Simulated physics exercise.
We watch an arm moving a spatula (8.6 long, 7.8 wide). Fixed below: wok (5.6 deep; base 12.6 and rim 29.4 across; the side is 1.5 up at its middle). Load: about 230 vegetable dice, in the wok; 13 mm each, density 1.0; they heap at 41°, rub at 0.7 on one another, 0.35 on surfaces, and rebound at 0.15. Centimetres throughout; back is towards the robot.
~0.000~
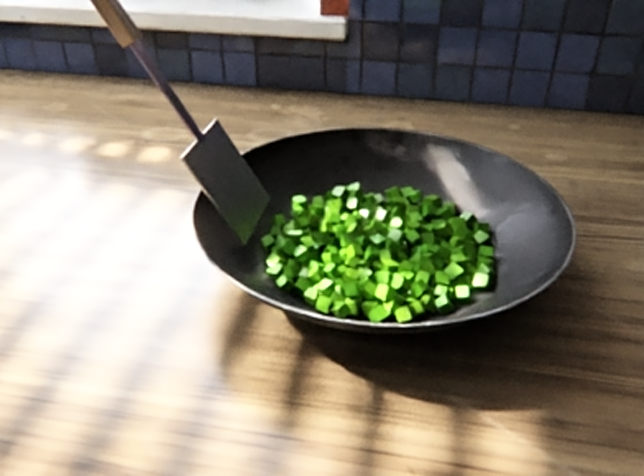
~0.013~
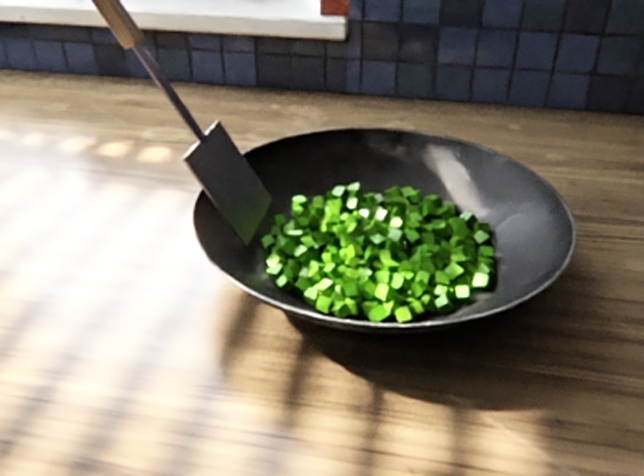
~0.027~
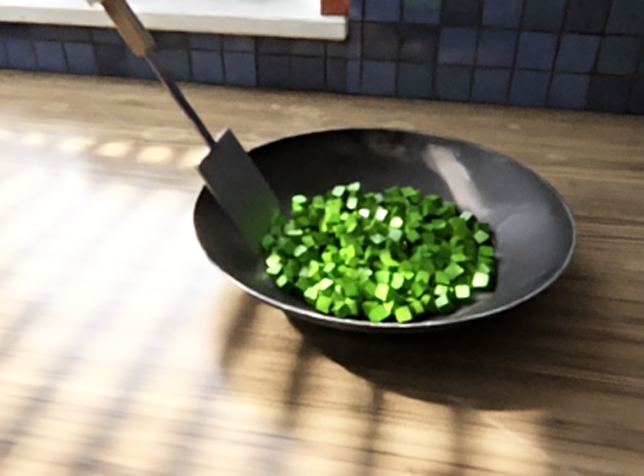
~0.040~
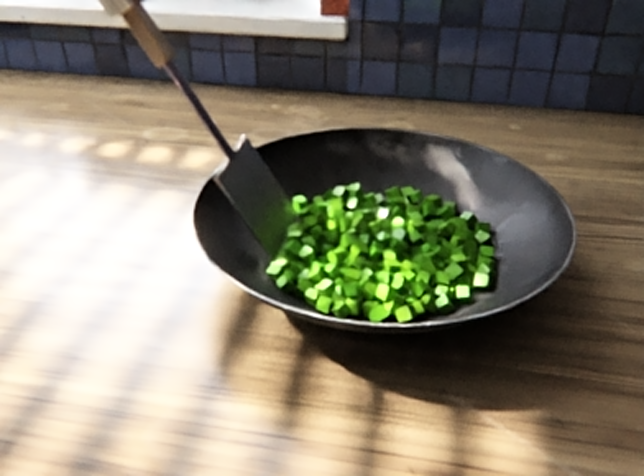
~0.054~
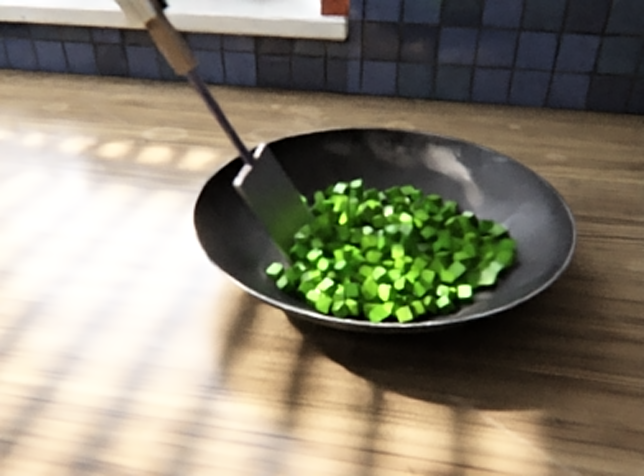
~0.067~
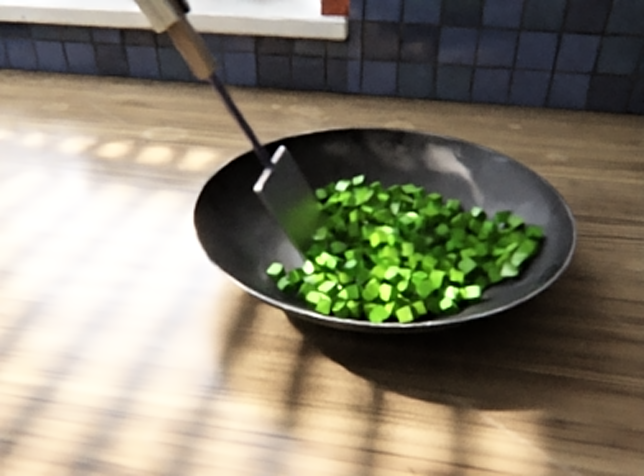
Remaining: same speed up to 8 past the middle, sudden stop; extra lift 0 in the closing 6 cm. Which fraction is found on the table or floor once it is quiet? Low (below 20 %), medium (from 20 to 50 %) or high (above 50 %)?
Answer: Medium; from 20 to 50 % of the vegetable dice finish on the table or floor.
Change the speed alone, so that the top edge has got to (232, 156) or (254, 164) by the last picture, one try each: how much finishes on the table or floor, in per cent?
Some 15 and 20 per cent.
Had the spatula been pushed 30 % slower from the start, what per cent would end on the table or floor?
Then about 20 per cent.
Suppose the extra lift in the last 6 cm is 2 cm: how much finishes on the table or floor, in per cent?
About 25 per cent.
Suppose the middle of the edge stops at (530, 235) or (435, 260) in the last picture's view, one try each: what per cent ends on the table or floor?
About 50 and 10 per cent.
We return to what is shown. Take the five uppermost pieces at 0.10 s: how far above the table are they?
Some 7 cm.
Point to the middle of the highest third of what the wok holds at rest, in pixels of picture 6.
Around (501, 239).
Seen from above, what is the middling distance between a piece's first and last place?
Roughly 10 cm.
After 0.10 s, sloping 59°, highest piece 8 above the table; 231 in the wok, 1 on the blade or in flight.
After 0.13 s, sloping 59°, highest piece 10 above the table; 226 in the wok, 6 on the blade or in flight.
After 0.35 s, sloping 59°, highest piece 6 above the table; 164 in the wok, 56 on the table or floor, 12 on the blade or in flight.
After 1.40 s, sloping 59°, highest piece 5 above the table; 164 in the wok, 68 on the table or floor.
In the end, 164 in the wok, 68 on the table or floor. That is 29 % on the table or floor.
